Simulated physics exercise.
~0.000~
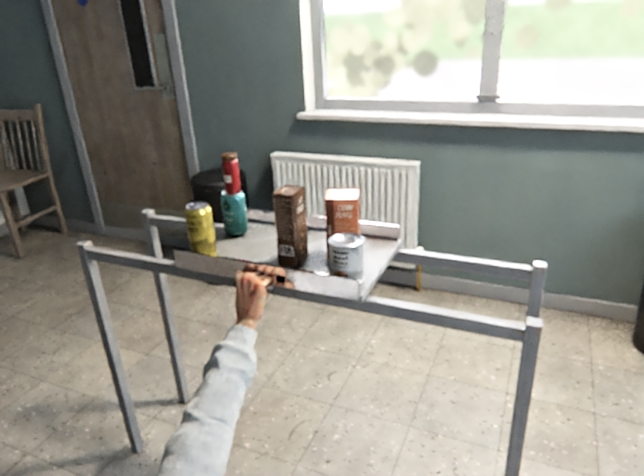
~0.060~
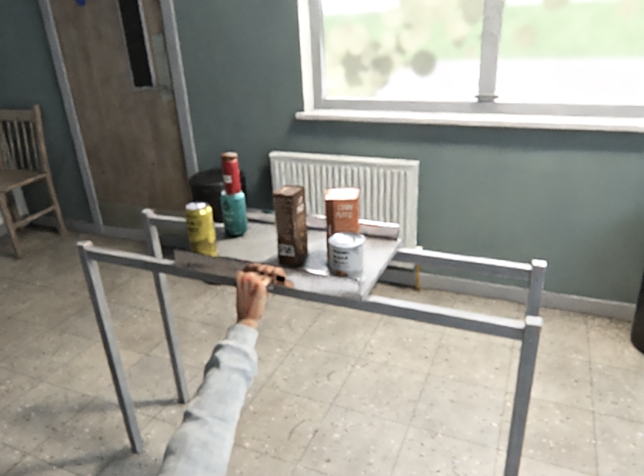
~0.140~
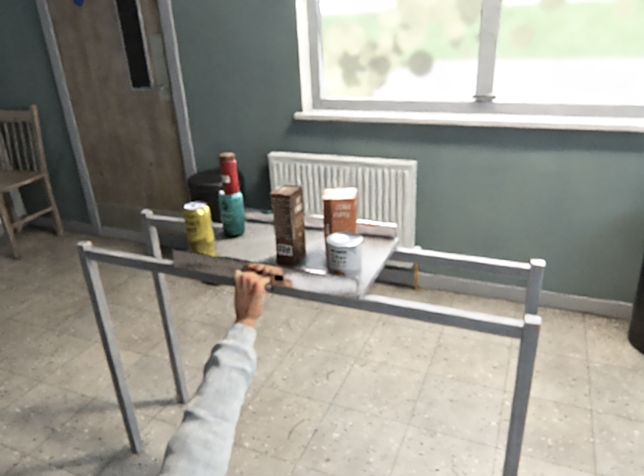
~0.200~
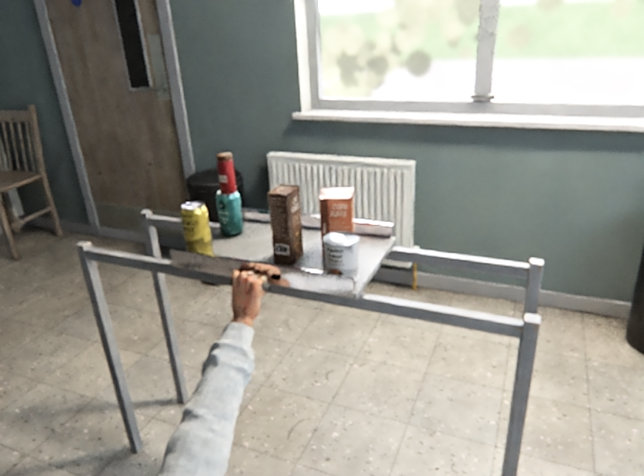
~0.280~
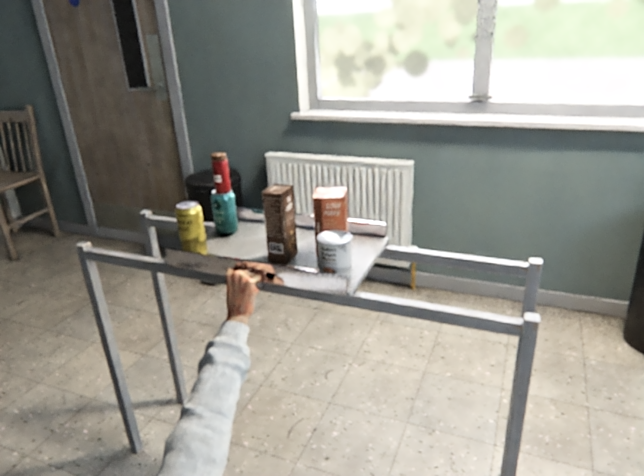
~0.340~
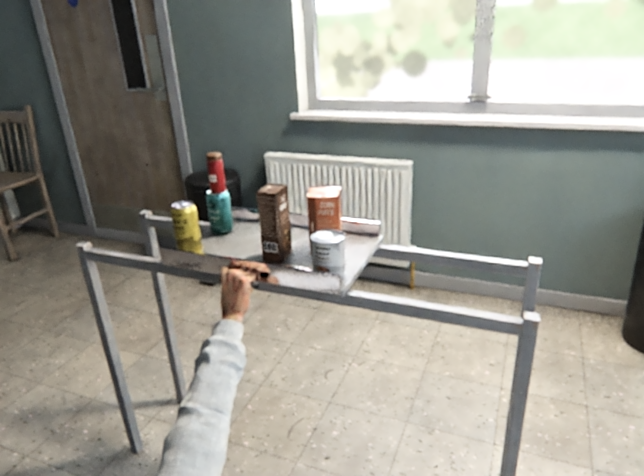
A hand slides a gray tray of cans and cartons slightly left along a metal frame.
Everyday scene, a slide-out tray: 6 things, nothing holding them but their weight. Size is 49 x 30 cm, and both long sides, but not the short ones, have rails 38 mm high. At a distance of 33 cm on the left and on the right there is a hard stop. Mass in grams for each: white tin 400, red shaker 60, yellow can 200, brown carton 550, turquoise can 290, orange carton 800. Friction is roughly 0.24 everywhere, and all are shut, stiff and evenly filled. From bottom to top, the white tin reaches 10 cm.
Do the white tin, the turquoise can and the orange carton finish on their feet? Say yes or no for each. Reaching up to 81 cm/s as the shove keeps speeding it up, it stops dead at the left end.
White tin - yes; turquoise can - no; orange carton - yes.
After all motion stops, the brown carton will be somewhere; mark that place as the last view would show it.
Its centre ends close to (120, 226) in the last view.
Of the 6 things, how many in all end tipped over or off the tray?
That gives 4.
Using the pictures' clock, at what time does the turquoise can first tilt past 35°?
Somewhere about 1.0 s.
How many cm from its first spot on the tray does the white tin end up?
Displacement: Approx. 13 cm.
After 1.04 s, tray has slid 33 cm left; red shaker, yellow can and turquoise can now off the tray; orange carton slid 11 cm near (197, 207); white tin slid 11 cm near (190, 236).
After 1.34 s, tray has slid 33 cm left; orange carton slid 13 cm near (191, 206); white tin slid 13 cm near (184, 235); brown carton leaning 70°.
At rest (1.8 s), off the tray and tipped over, red shaker, yellow can and turquoise can; tipped over on the tray, brown carton; not toppled but over 5 cm from the start, white tin and orange carton. In the last view, white tin near (184, 235).
